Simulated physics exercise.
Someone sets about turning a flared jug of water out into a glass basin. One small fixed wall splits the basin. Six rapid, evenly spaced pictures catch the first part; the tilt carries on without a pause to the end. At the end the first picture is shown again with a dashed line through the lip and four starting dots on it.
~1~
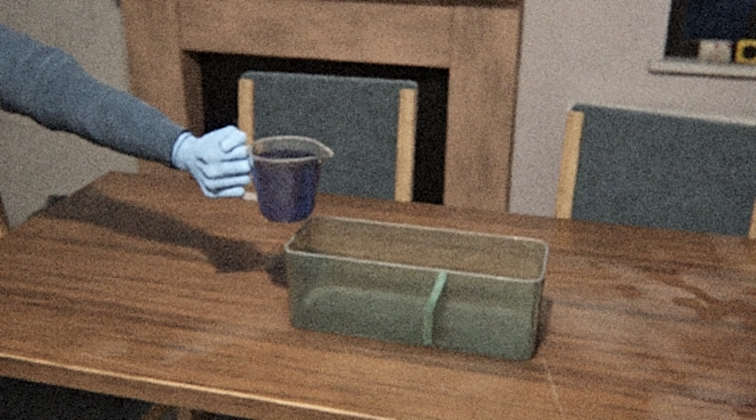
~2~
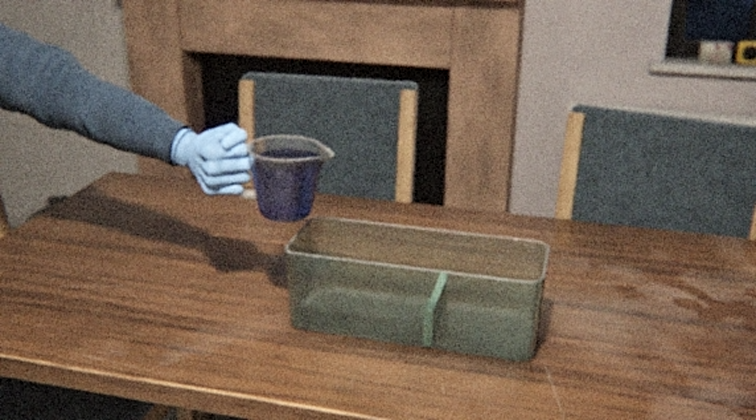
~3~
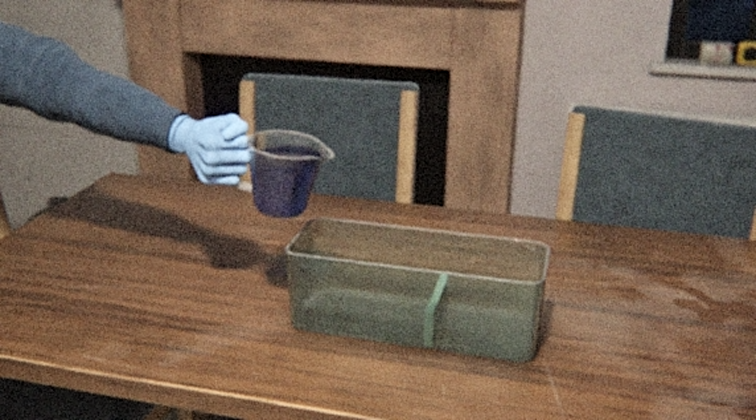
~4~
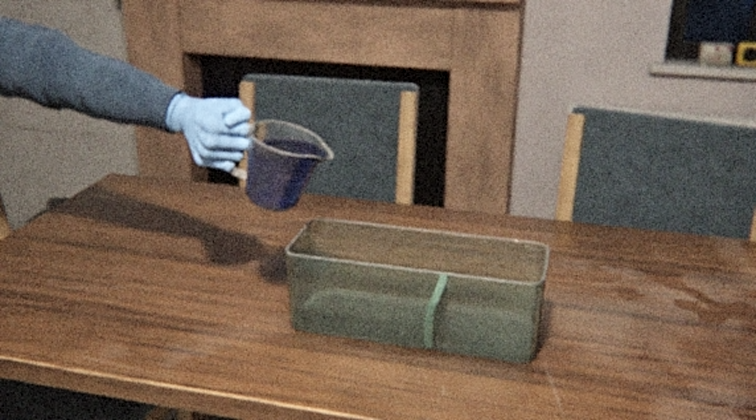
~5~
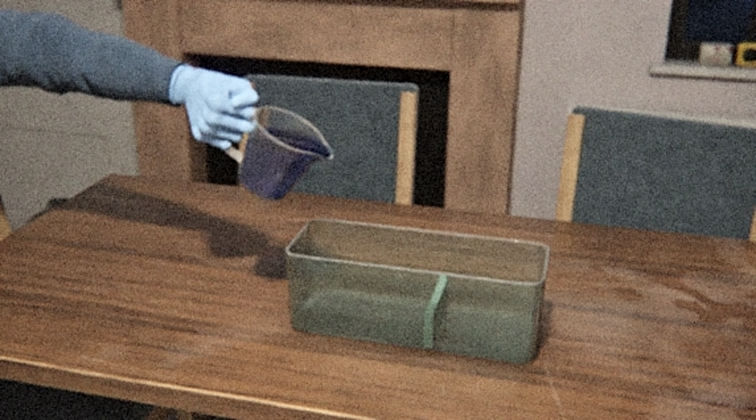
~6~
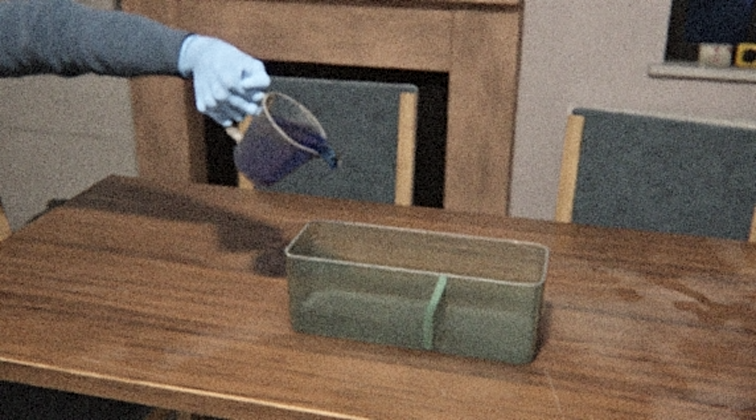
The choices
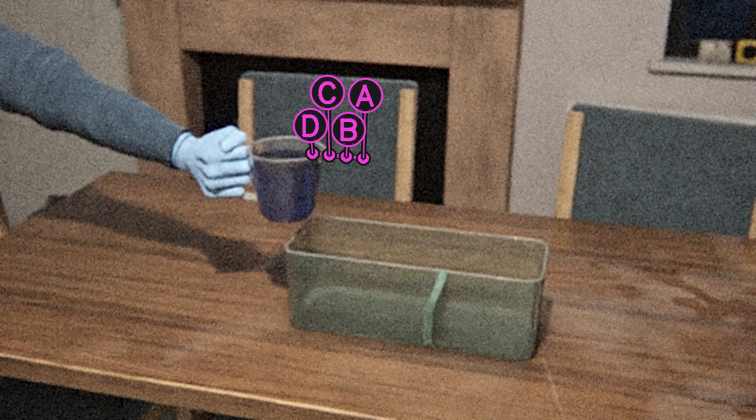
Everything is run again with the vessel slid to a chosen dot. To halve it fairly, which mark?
Best: A.
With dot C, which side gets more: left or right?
The left one.
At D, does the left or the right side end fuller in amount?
More ends on the left.
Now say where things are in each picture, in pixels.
The first frame shows upright, lip at (332, 155); basin from (291, 323) to (534, 357); top of the wall at (437, 290); nothing has left yet.
The second frame shows upright, lip at (332, 156); nothing has left yet.
The third frame shows tipped about 8°, lip at (332, 156); nothing has left yet.
The fourth frame shows tipped about 16°, lip at (332, 157); nothing has left yet.
The fifth frame shows tipped about 28°, lip at (331, 157); nothing has left yet.
The sixth frame shows tipped about 42°, lip at (330, 158); water is over the lip, down to (334, 166).
In magenta, A at (363, 158); B at (346, 156); C at (329, 155); D at (312, 153).
With A, about 52 % ends left of the wall and 46 % right of it.
With B, about 91 % ends left of the wall and 4 % right of it; 6 % is lost outside.
With C, about 89 % ends left of the wall and 4 % right of it; 7 % is lost outside.
With D, about 90 % ends left of the wall and 6 % right of it; 5 % is lost outside.
